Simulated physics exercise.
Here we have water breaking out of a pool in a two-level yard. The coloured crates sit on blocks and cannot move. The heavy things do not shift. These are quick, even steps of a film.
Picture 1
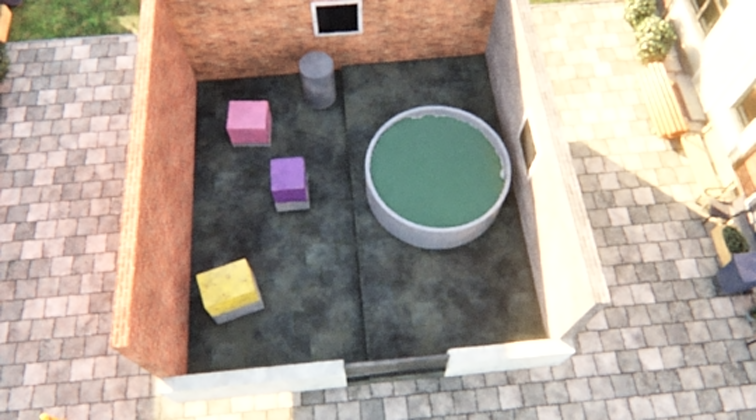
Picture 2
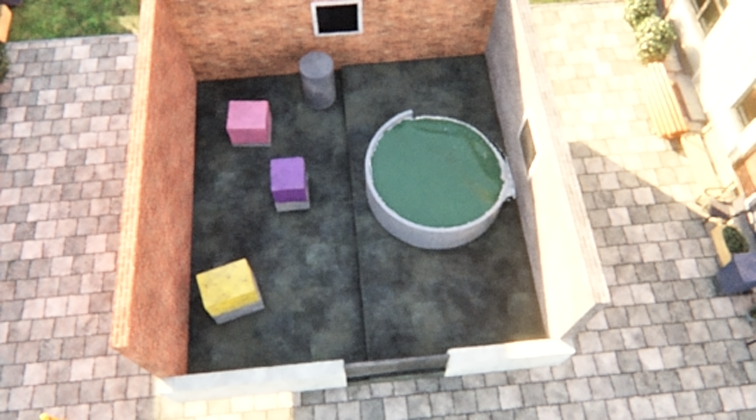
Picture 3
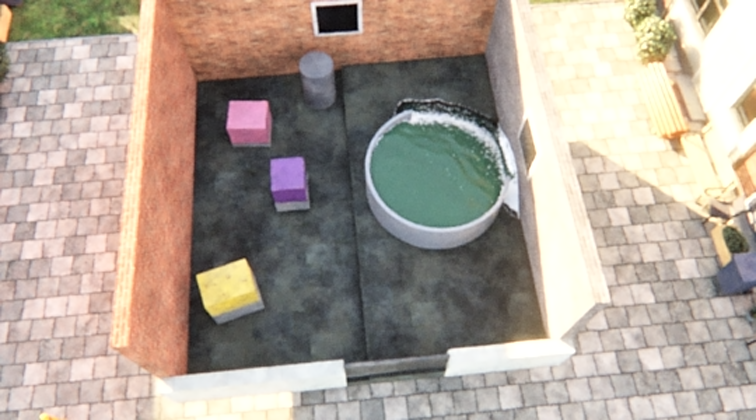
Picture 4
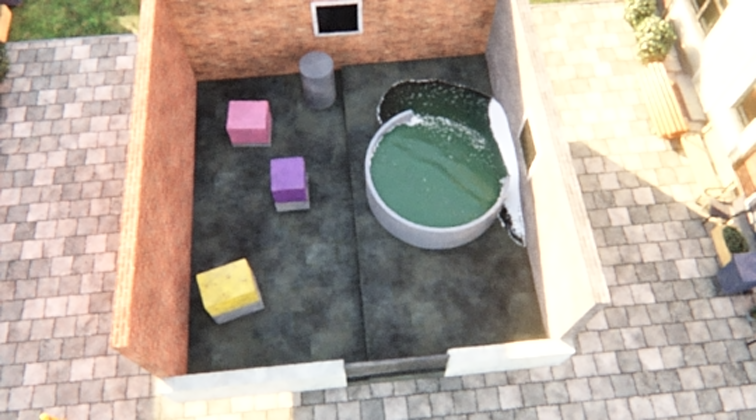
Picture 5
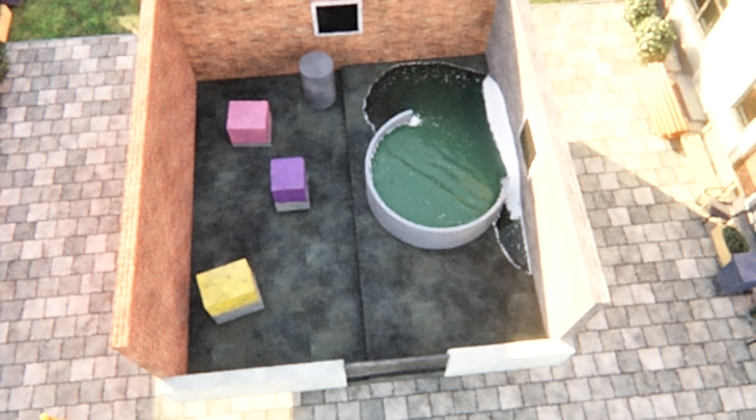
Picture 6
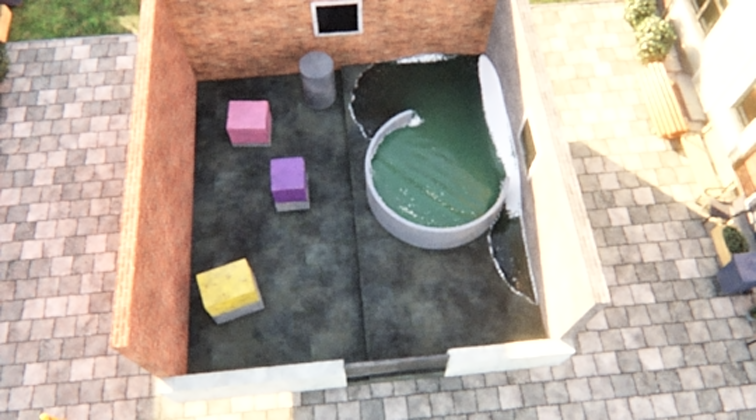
The video shows a round tank of green water in a walled yard with pink, purple and yellow blocks; water bursts through the tank's far side and spreads across the dark floor along the right wall and toward the viewer.
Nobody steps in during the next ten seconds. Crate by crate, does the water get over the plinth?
The purple crate keeps dry; the yellow crate keeps dry; the pink crate is soaked.
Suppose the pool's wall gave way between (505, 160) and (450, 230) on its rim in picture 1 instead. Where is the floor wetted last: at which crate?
I say the crate marked pink.
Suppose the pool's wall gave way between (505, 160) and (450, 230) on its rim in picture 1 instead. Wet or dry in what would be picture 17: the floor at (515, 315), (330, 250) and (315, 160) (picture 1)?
In that order: Covered, clear, no water.
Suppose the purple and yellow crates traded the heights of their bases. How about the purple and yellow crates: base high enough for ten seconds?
One by one: The purple crate remains dry, the yellow crate stays dry.
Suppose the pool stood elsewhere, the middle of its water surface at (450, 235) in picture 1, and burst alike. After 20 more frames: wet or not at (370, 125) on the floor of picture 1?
Answer: Awash.
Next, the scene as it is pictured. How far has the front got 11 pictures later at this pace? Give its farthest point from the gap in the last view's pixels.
Close to (245, 80).
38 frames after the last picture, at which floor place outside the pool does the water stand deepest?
Close to (187, 375).
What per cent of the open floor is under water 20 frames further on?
About 65 per cent.
A moment on, water covers 25 % of the floor; the purple crate not reached, the yellow crate not reached, the pink crate not reached.
Next, water covers 35 % of the floor; the purple crate not reached, the yellow crate not reached, the pink crate not reached.
Then, water covers 65 % of the floor; the purple crate water round its plinth, the yellow crate not reached, the pink crate water round its plinth.
Later, water covers 90 % of the floor; the purple crate water round its plinth, the yellow crate water round its plinth, the pink crate water round its plinth.
In the end, water covers 95 % of the floor; the purple crate stayed above the water, the yellow crate stayed above the water, the pink crate was topped.
